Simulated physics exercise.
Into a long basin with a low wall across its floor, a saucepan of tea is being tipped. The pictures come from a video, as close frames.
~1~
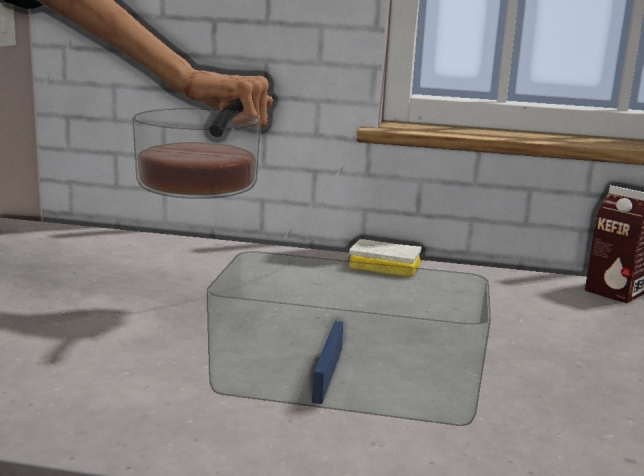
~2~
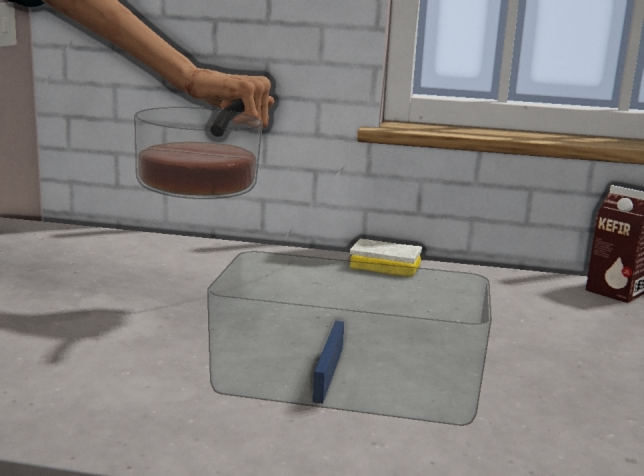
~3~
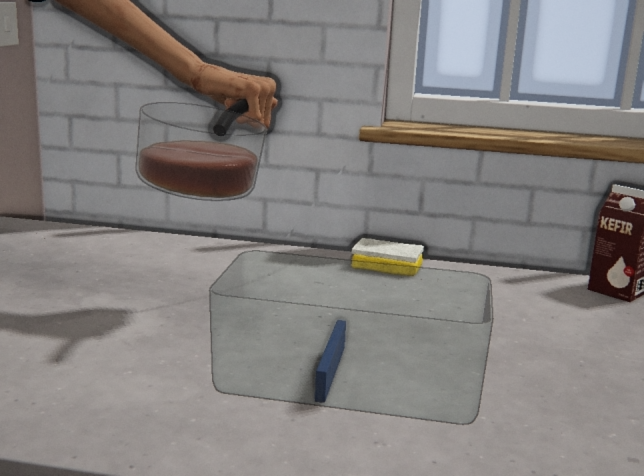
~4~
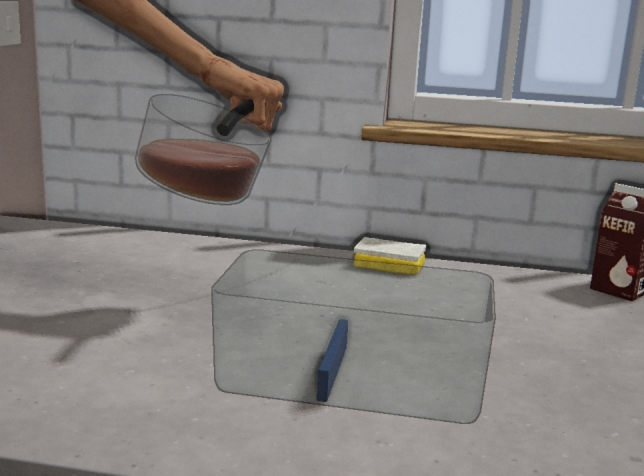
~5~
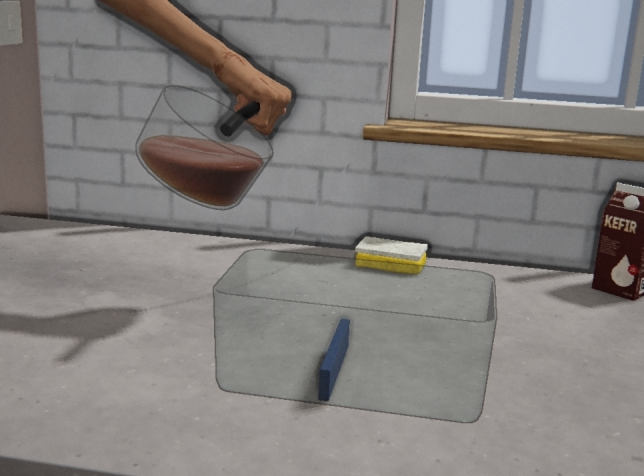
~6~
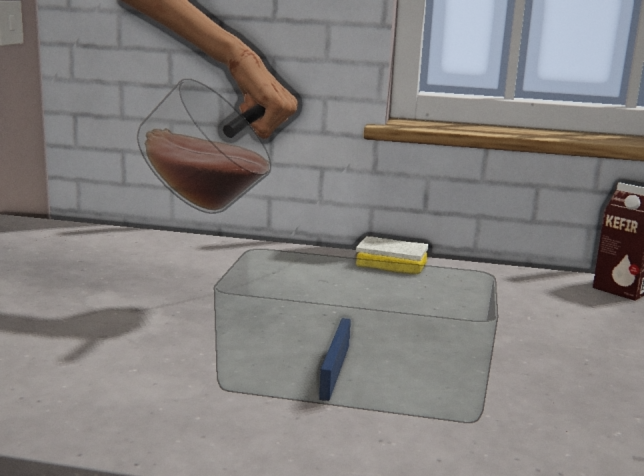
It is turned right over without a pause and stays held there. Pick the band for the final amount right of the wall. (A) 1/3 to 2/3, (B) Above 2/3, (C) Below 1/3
Below 1/3 (C).
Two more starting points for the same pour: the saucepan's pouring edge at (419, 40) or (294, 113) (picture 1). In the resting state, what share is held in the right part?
The first start yields 75 per cent, the second 30 per cent.
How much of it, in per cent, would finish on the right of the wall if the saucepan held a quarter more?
It would be somewhere near 10 %.
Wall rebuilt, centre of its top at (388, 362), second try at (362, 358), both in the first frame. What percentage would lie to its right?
About 20 per cent, then about 20 per cent.
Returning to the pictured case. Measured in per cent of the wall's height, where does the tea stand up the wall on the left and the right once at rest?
The left comes to 60 % and the right to 0 %.
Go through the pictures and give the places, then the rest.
In the first picture, it leans 0°; its right rim is at (257, 125); the tea meets the walls at (145, 148) and (255, 158); the long basin's rim runs from (224, 272) to (488, 301); the wall's top is at (330, 346).
In the second picture, it leans 2°; its right rim is at (259, 127); the tea meets the walls at (145, 148) and (255, 158).
In the third picture, it leans 8°; its right rim is at (263, 134); the tea meets the walls at (146, 147) and (257, 158).
In the fourth picture, it leans 18°; its right rim is at (268, 144); the tea meets the walls at (146, 144) and (260, 159).
In the fifth picture, it leans 30°; its right rim is at (270, 158); the tea meets the walls at (145, 137) and (265, 161).
In the sixth picture, it leans 45°; its right rim is at (267, 174); the tea meets the walls at (152, 131) and (270, 164).
A moment on, the saucepan is tipped right over and 27 per cent is still to pour, 34 is left of the wall and 0 right of it.
Next, the saucepan is tipped right over and 7 per cent is still to pour, 78 is left of the wall and 3 right of it.
Then the saucepan is tipped right over and 0 per cent is still to pour, 88 is left of the wall and 7 right of it.
Later the saucepan is tipped right over and 0 per cent is still to pour, 88 is left of the wall and 9 right of it.
At rest 88 per cent lies left of the wall, 9 right of it and 3 outside.
